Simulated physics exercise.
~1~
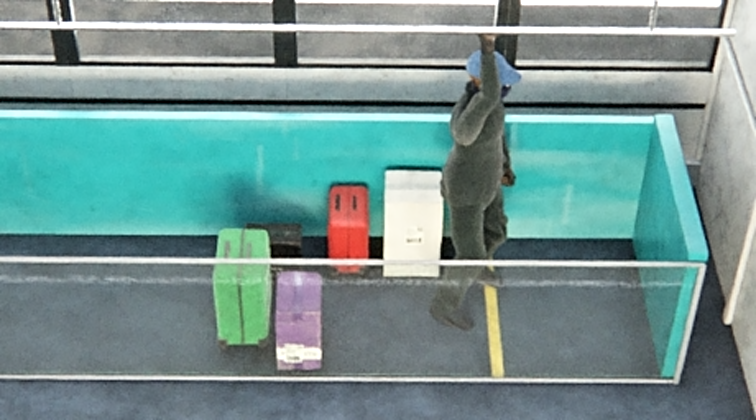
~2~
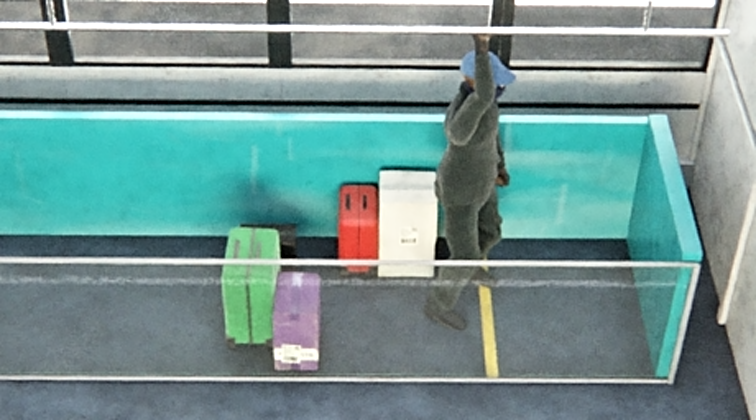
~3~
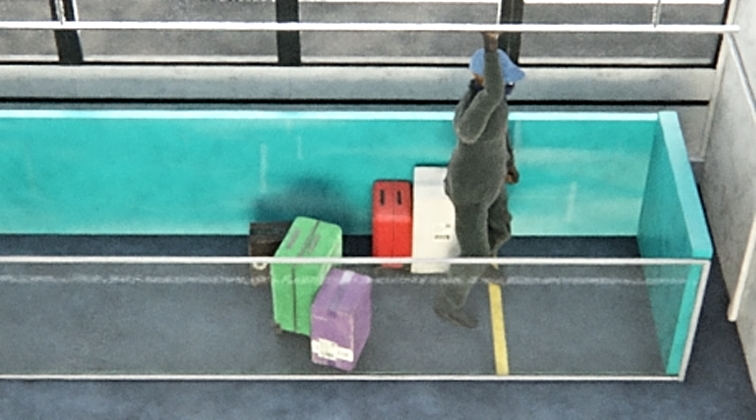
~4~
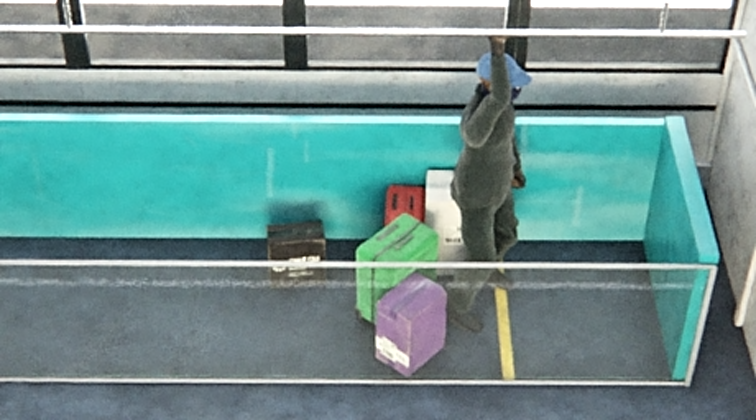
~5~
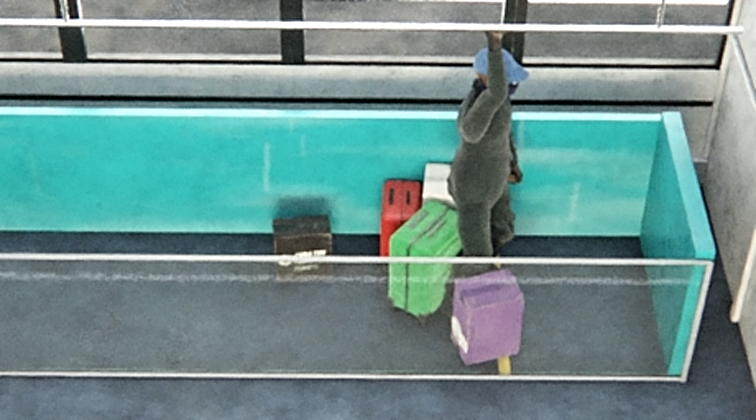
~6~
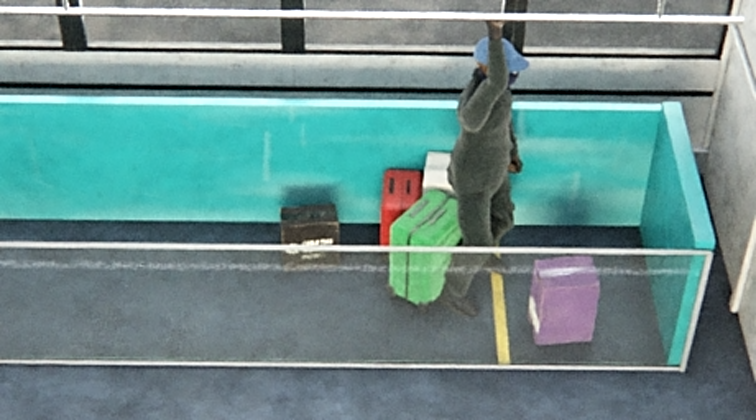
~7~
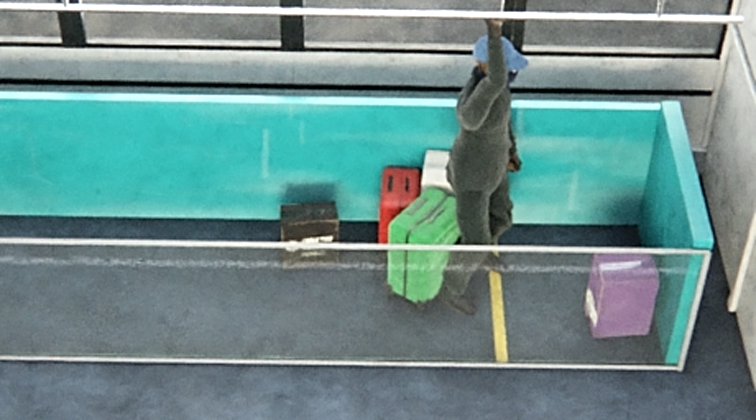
The footage shows a traveller standing with one arm raised in a bus bay as luggage slides right; the purple pack crosses the yellow line and stops near the end panel, while the green, red, white and black pieces come to rest upright, short of it.
